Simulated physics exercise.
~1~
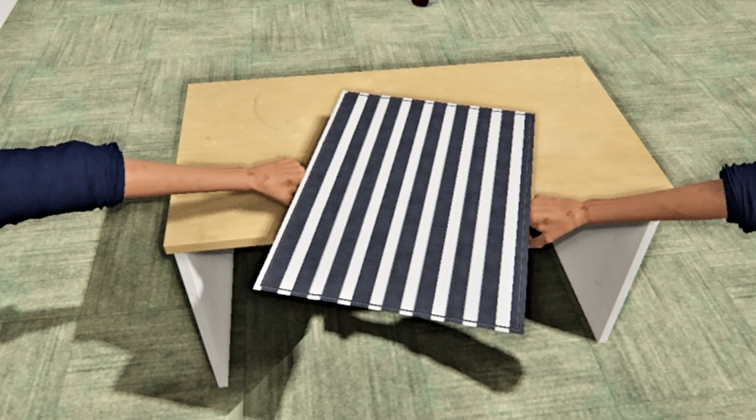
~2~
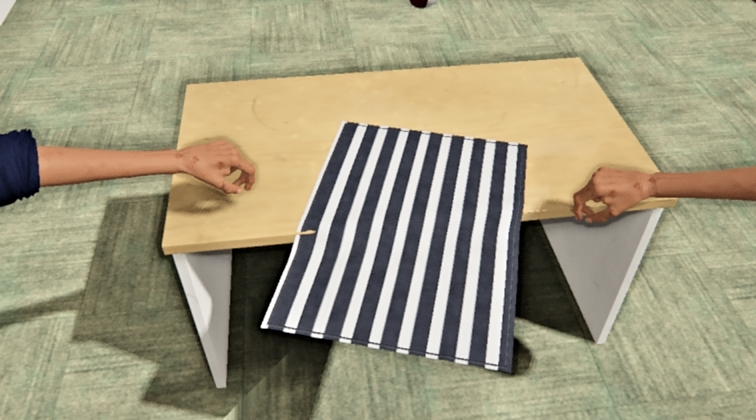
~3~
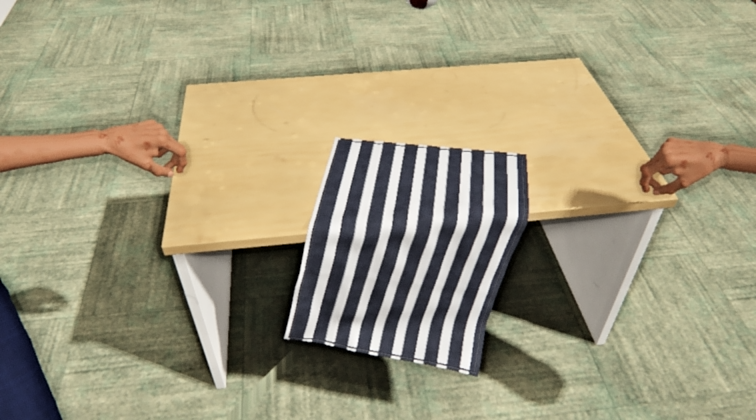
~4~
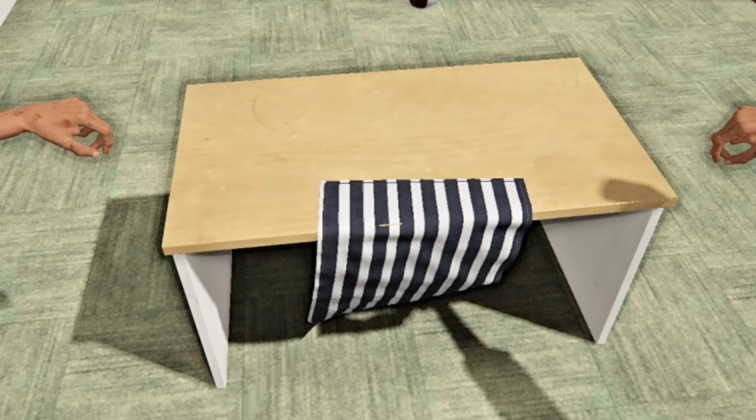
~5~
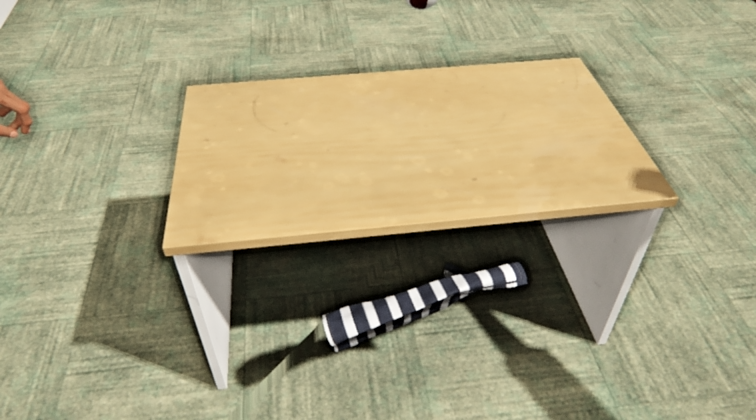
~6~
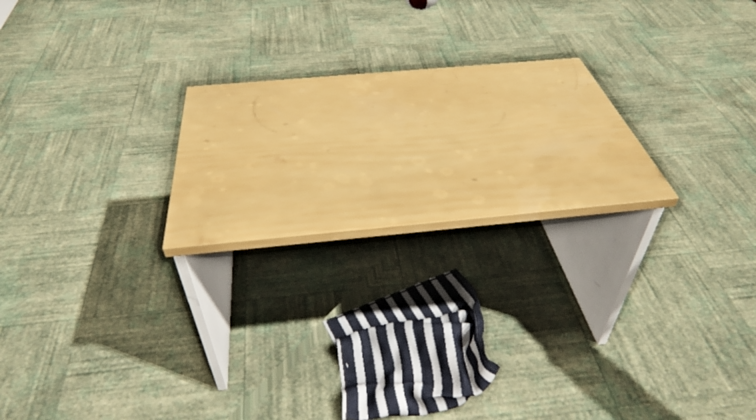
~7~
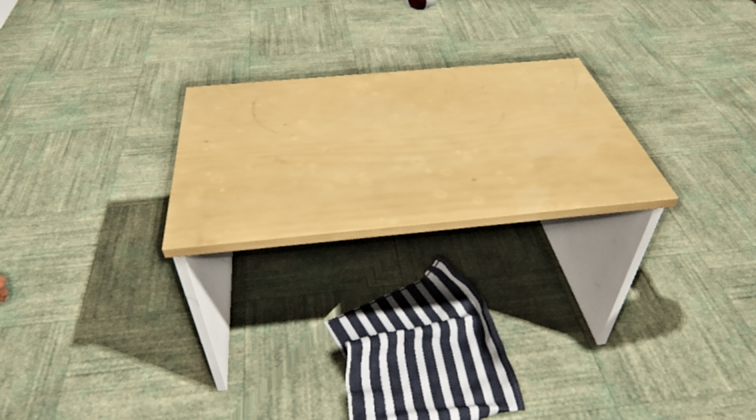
On a pale green patterned carpet stands a light wooden desk with grey side panels. Two hands, one at each side, hold a navy and white striped pillow case level above the desk's front edge, then open and draw away to the left and right. The cloth settles with part of it on the top and the rest hanging over the front. It slides forward, its hanging part folding beneath the edge, until it slips off completely. It drops in a narrow bundle, then spreads on the floor and ends crumpled and partly folded in front of the bare desk.
